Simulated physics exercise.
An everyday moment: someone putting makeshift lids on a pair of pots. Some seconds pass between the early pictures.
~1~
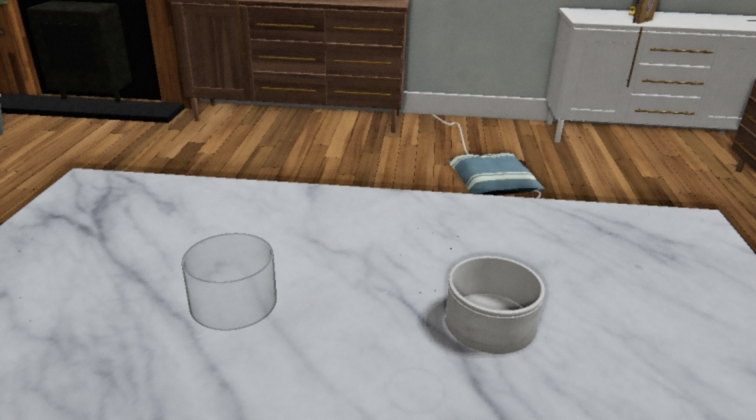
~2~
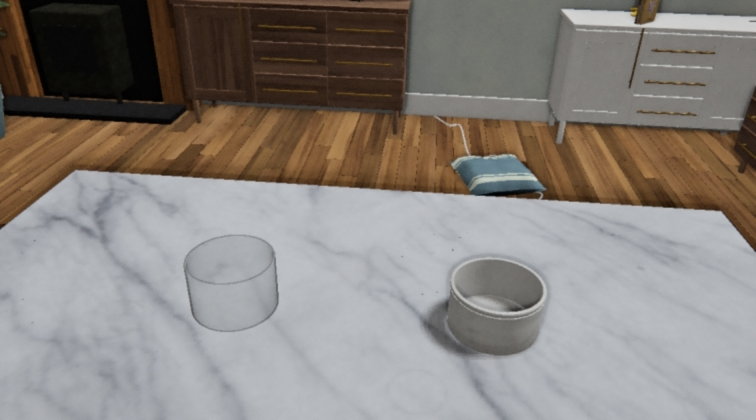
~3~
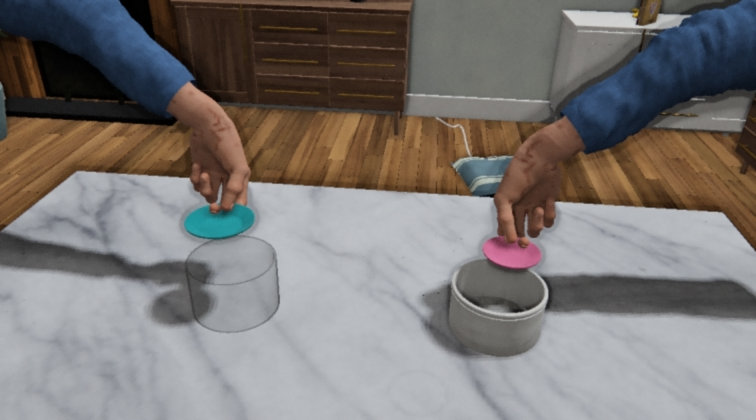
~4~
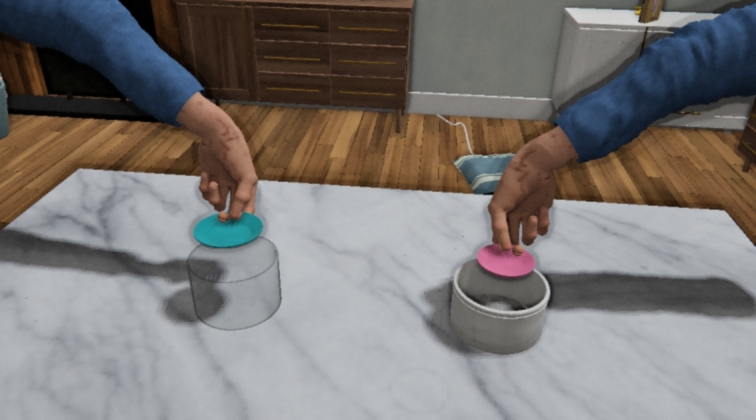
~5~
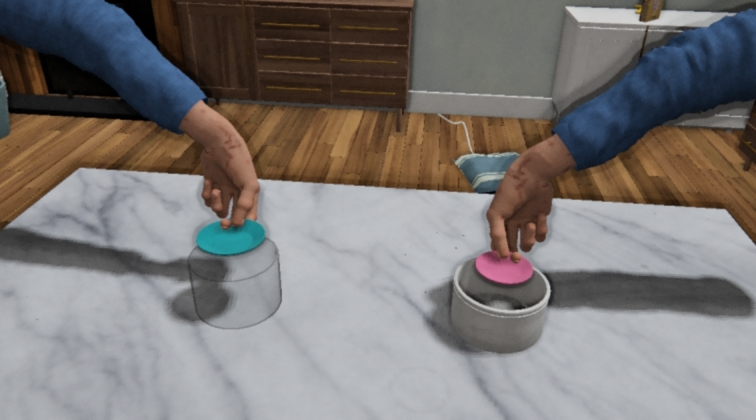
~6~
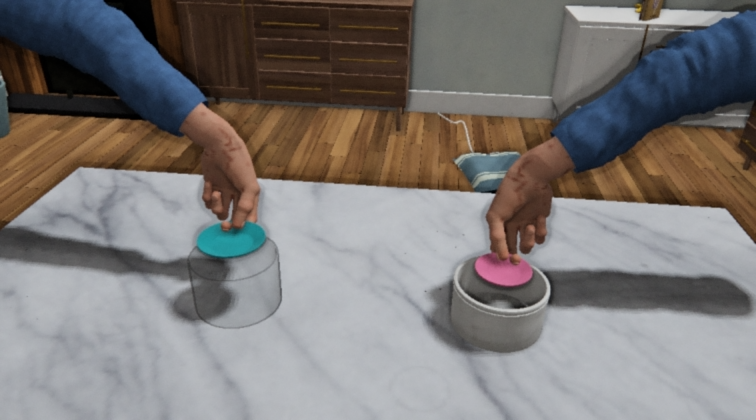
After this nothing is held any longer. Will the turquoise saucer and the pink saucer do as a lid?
Outcome: The turquoise saucer drops inside; the pink saucer drops inside.
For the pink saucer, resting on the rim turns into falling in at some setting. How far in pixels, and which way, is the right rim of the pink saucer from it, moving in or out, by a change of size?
Roughly 16 pixels right.
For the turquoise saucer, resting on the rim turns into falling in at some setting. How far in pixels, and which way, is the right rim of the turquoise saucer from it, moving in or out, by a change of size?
Some 8 pixels, right.
Then, 0.20 s after the last picture, turquoise saucer down below near (238, 292); pink saucer down below near (497, 312).
At rest, the turquoise saucer slips past the rim, near (238, 294); the pink saucer slips past the rim, near (496, 316).
